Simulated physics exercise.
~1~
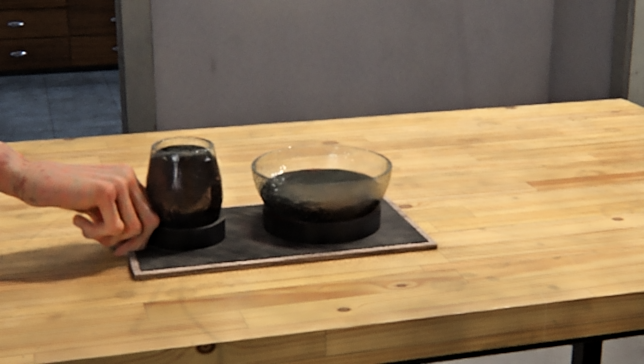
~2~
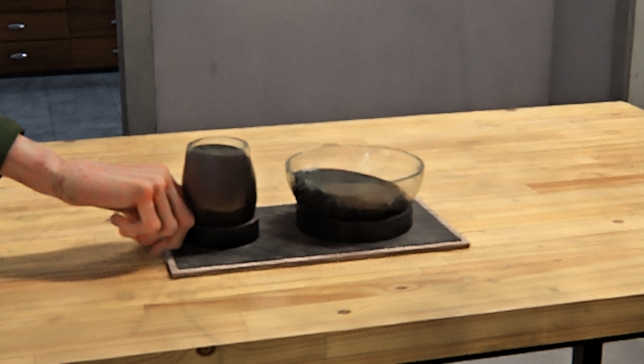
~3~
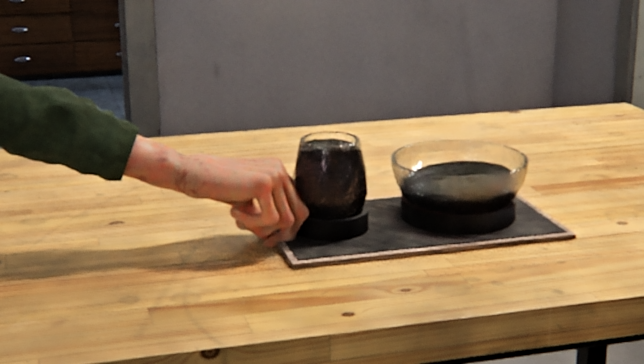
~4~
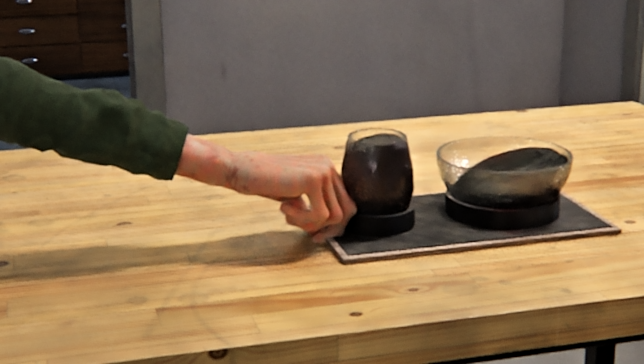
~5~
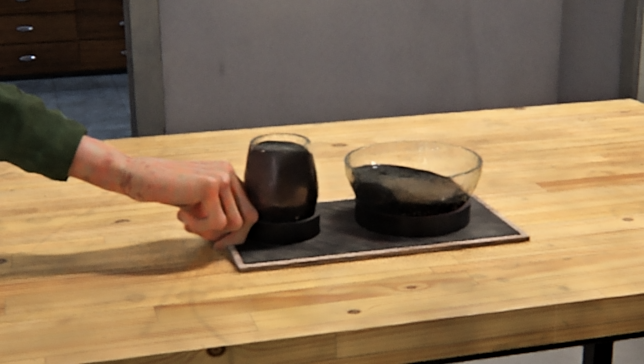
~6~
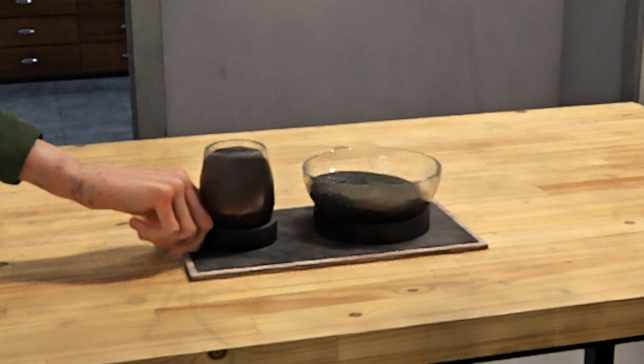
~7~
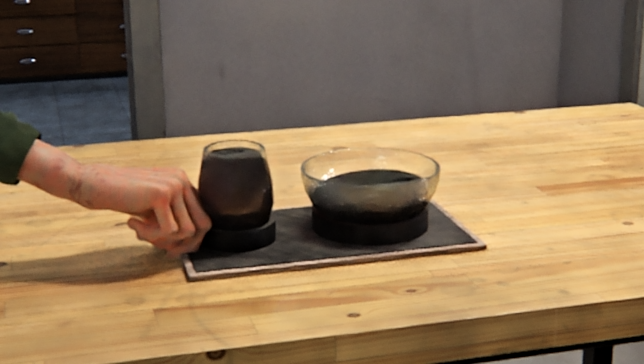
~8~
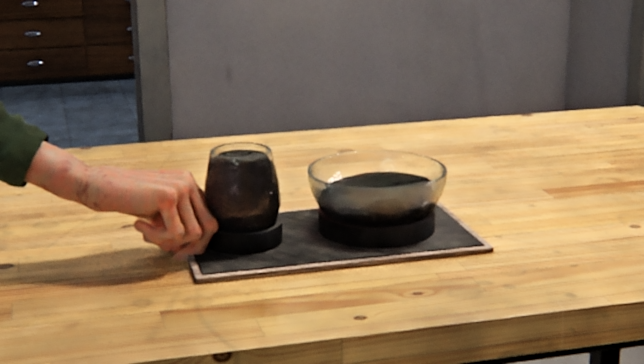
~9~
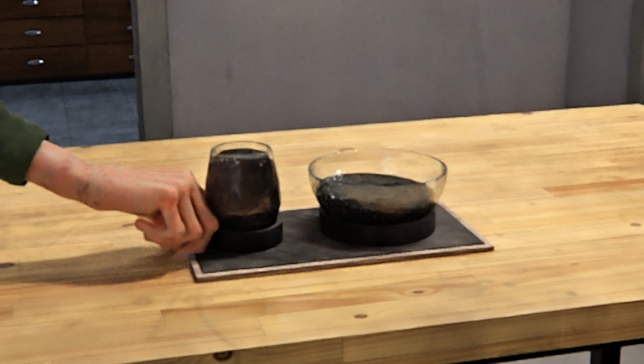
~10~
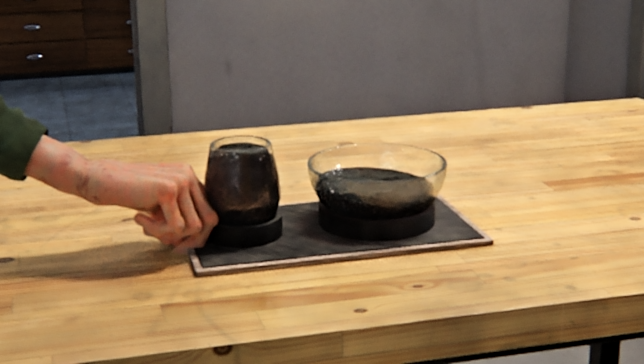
A hand slides a tray of dark drinks right, then back left, and nothing spills.
